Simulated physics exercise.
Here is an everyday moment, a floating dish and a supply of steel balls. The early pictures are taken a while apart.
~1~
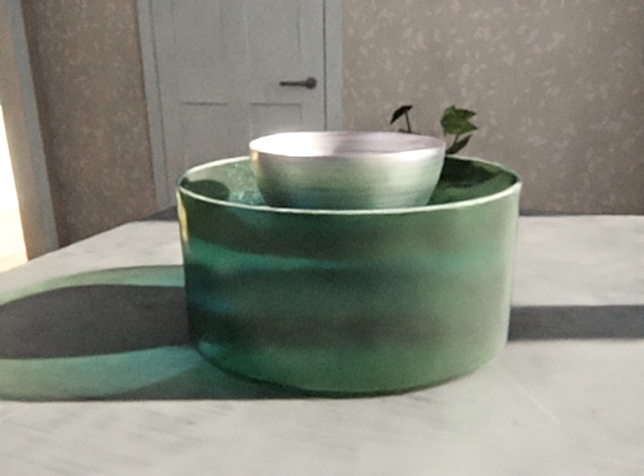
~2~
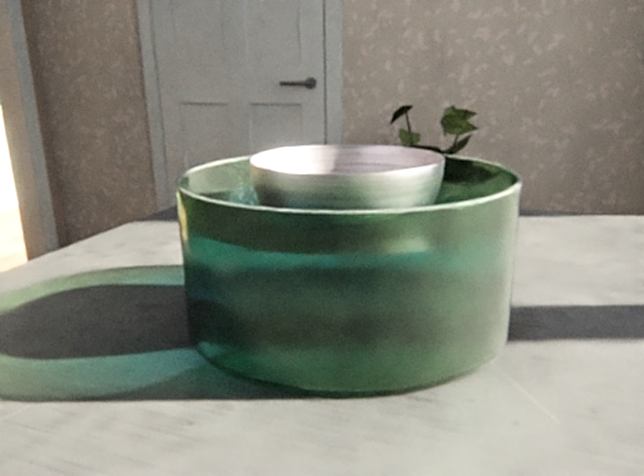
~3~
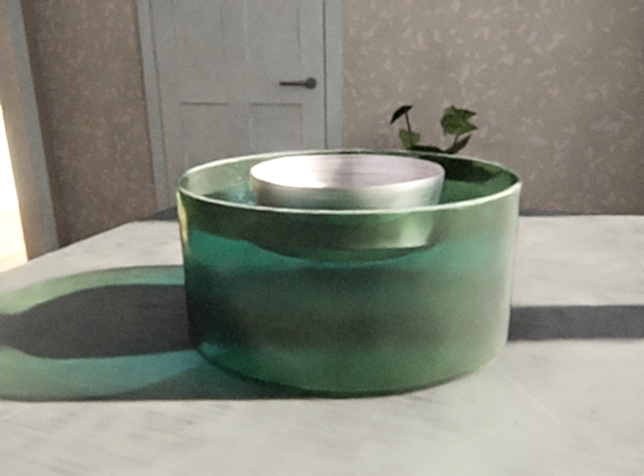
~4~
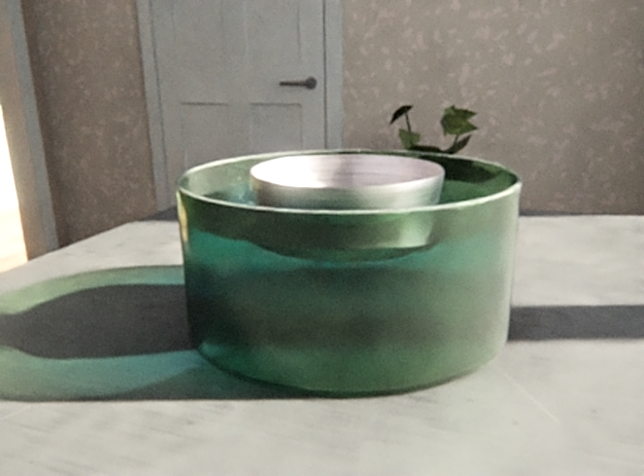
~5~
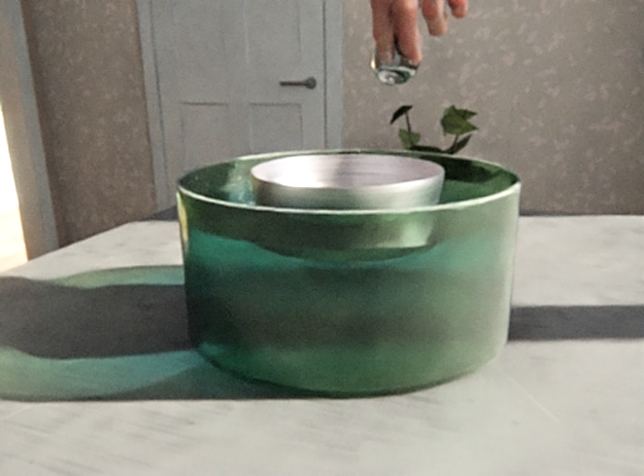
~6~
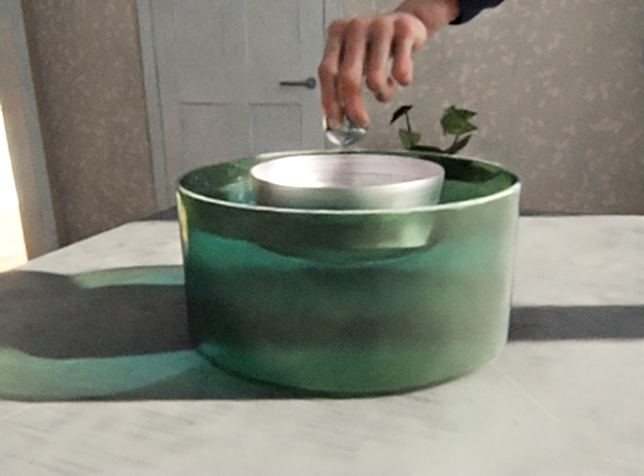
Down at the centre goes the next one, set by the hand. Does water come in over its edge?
It stays up.
Shortly, the steel ball is in and the dish dips.
Then, it steadies; about a fifth of its side above the surface.
At the finish, the dish floats; about a fifth of its side above the surface.
